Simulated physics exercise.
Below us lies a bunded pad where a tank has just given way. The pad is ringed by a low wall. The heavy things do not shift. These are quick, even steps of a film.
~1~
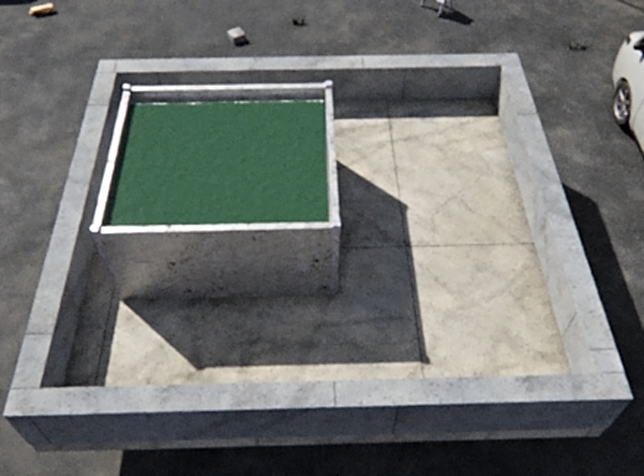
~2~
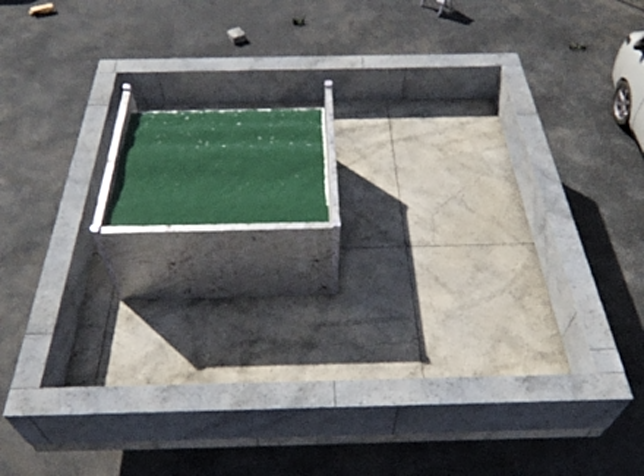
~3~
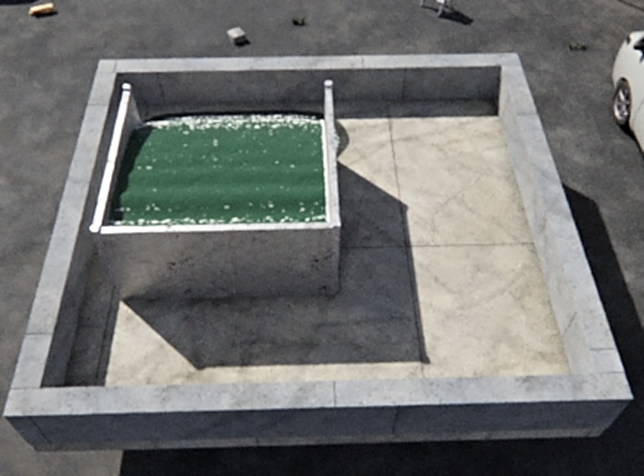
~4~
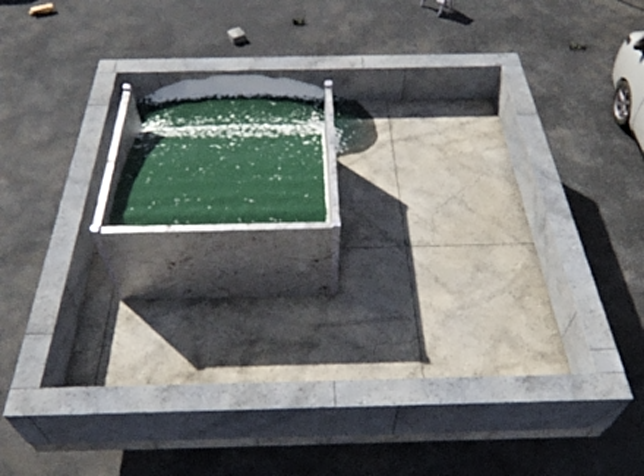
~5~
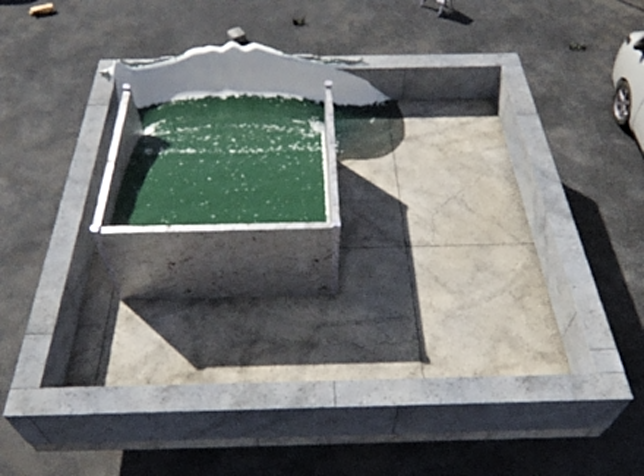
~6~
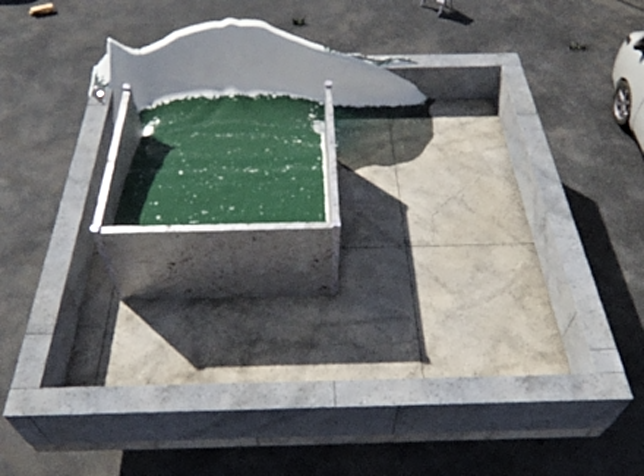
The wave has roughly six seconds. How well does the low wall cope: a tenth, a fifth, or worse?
The share lost is from a tenth to a fifth.
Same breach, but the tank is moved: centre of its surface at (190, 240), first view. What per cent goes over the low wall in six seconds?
Close to 8 %.
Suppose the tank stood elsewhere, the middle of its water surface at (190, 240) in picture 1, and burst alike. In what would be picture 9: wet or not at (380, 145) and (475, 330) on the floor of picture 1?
In that order: Awash, no water.
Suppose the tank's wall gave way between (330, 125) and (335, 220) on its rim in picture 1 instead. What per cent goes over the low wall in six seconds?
Close to 4 %.
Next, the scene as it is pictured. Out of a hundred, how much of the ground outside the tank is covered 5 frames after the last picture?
Near 30 in a hundred.
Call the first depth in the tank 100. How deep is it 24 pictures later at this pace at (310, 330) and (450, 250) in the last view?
Roughly 20 and 10 per cent, in turn.
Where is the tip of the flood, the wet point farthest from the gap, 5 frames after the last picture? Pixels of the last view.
Roughly at (485, 104).
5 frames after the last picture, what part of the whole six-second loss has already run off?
Some 65 per cent.
A moment on, water covers 30 % of the floor; the low wall has let 1 % over.
Next, water covers 35 % of the floor; the low wall has let 8 % over.
Then, water covers 50 % of the floor; the low wall has let 12 % over.
Later, water covers 75 % of the floor; the low wall has let 12 % over.
In the end, water covers 75 % of the floor; the low wall has let 12 % over.
